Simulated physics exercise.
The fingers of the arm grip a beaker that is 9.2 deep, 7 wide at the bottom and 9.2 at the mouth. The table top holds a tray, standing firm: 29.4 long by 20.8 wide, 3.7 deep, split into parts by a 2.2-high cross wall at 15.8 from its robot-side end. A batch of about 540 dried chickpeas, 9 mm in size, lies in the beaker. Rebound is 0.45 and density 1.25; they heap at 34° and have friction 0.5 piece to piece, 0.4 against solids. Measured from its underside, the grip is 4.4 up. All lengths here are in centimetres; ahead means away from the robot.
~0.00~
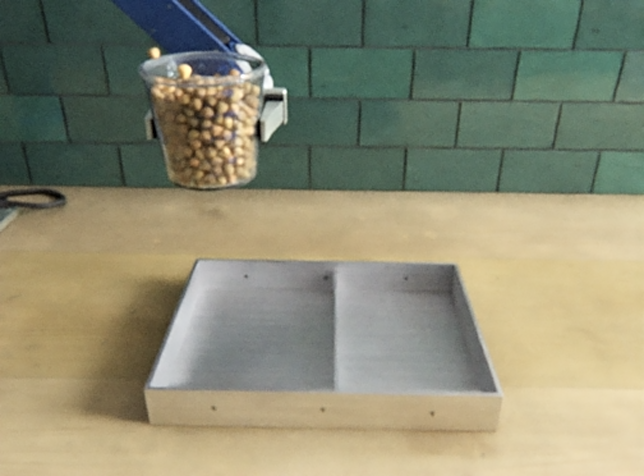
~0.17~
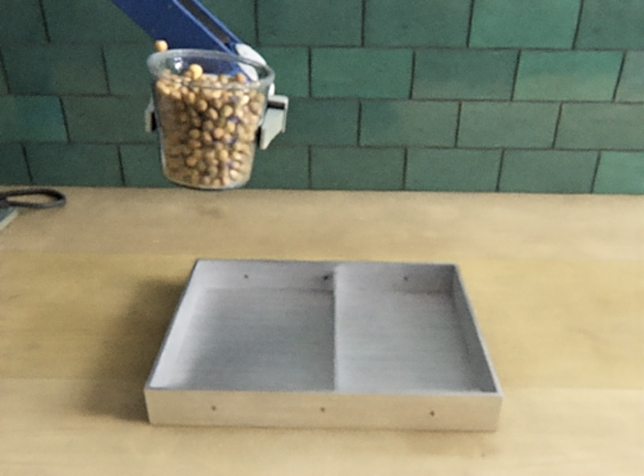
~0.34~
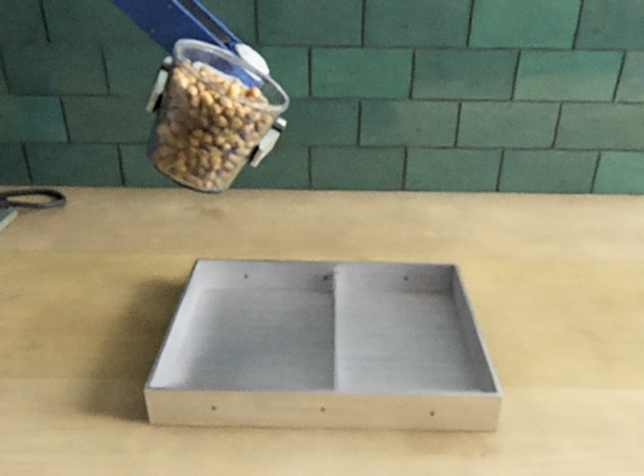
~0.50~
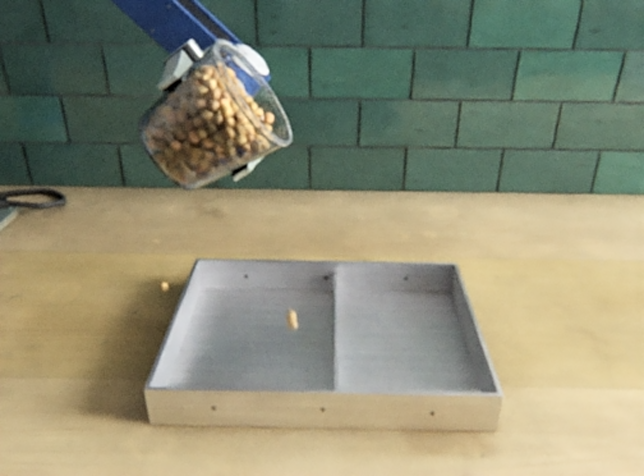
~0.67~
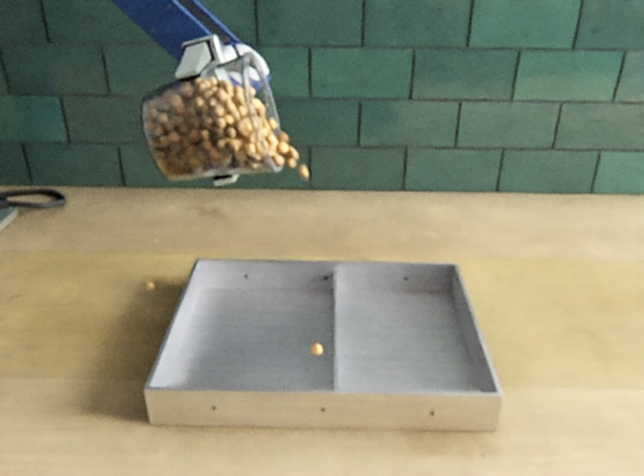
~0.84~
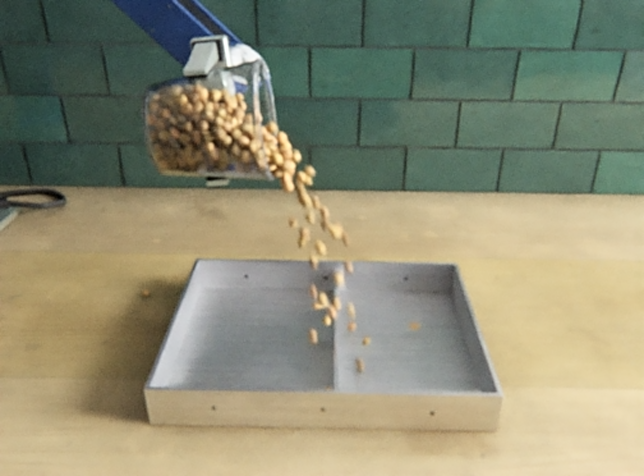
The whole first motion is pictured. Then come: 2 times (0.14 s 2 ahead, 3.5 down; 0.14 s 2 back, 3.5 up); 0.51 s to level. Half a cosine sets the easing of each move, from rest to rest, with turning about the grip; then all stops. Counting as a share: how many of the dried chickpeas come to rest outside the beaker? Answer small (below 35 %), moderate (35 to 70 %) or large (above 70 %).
It is moderate.
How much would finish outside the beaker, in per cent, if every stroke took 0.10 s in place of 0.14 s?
The share would be near 50 %.
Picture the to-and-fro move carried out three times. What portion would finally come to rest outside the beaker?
It would come to around 55 %.
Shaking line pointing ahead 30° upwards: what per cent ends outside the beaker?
85 %.
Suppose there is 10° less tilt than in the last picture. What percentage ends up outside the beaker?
Estimate: Close to 20 in a hundred.
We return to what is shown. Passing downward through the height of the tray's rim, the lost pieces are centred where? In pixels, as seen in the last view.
Estimated centre near (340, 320) in pixels.
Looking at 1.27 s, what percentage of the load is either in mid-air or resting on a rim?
Roughly 2 percent.
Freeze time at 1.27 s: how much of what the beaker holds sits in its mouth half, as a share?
Close to 45 in a hundred.
By 1.27 s, tilted 84° forward, highest piece 22 above the table; 360 in the beaker, 101 in the far-side part, 67 in the robot-side part, 1 on the table or floor, 11 in flight or on a rim.
By 1.70 s, tilted 32° forward, highest piece 26 above the table; 291 in the beaker, 143 in the far-side part, 102 in the robot-side part, 1 on the table or floor, 3 in flight or on a rim.
By 2.11 s, level, highest piece 27 above the table; 291 in the beaker, 144 in the far-side part, 104 in the robot-side part, 1 on the table or floor.
By 3.16 s, level, highest piece 27 above the table; 291 in the beaker, 144 in the far-side part, 104 in the robot-side part, 1 on the table or floor.
Final count, 291 in the beaker, 144 in the far-side part, 104 in the robot-side part, 1 on the table or floor. That is 46 % outside the beaker.
